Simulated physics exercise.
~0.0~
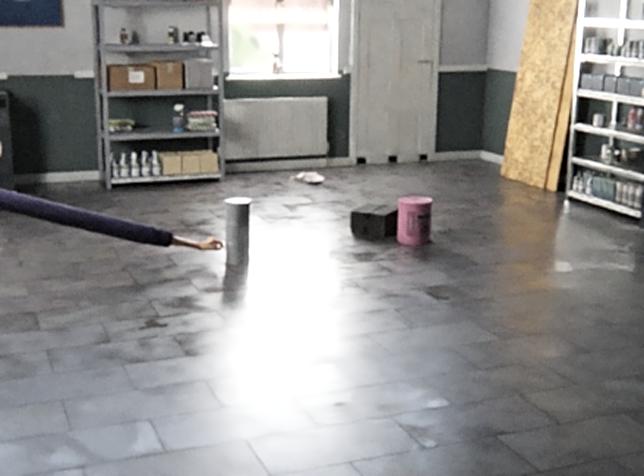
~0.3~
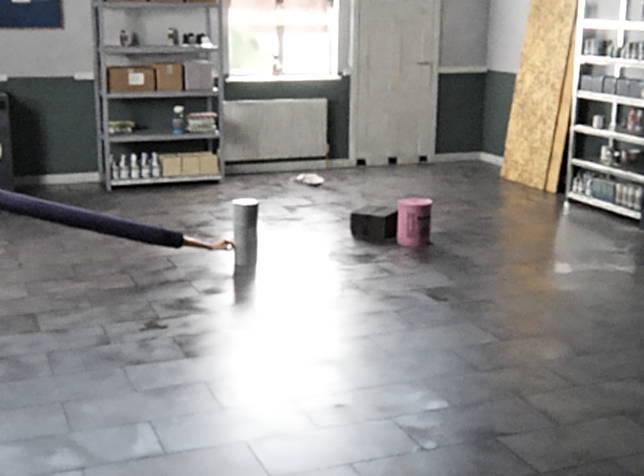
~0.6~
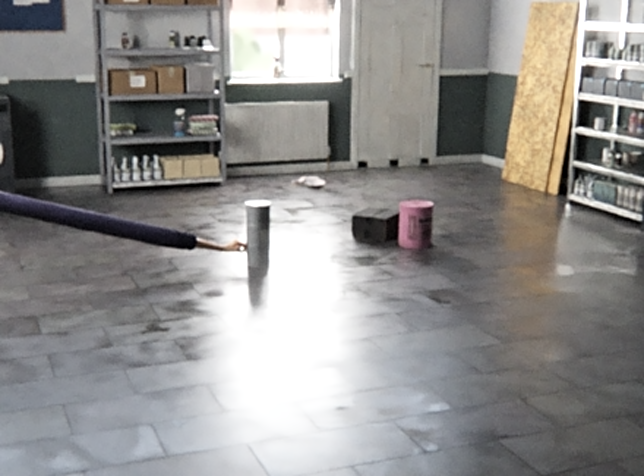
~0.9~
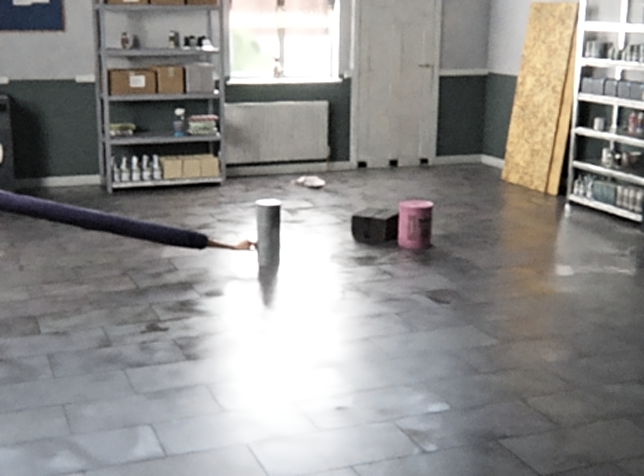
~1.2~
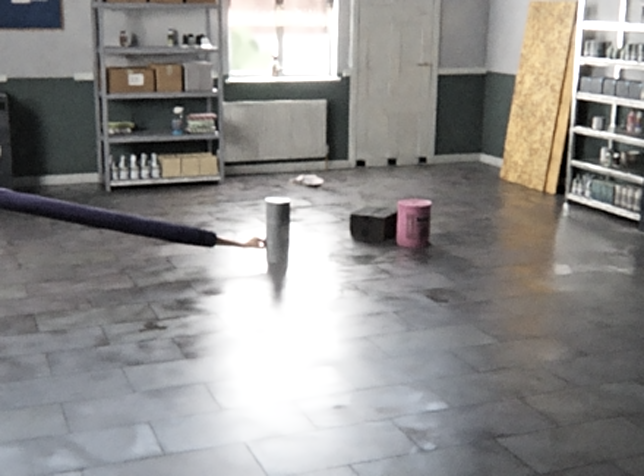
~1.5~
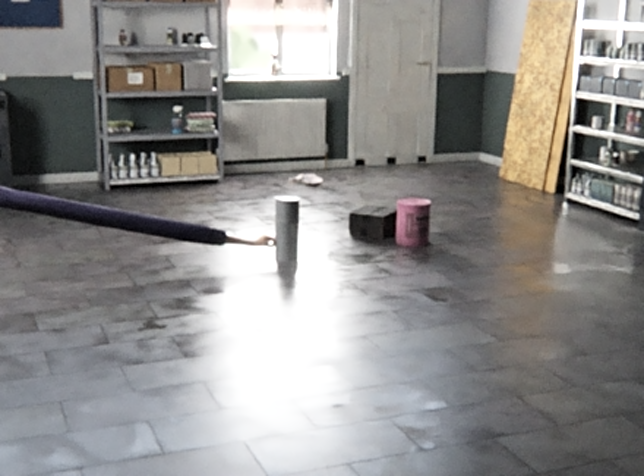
In a storeroom with a dark tiled floor, a hand reaching in from the left slowly pushed an upright grey canister to the right, towards a black box and a pink pail, and it ended up still standing, short of them both.
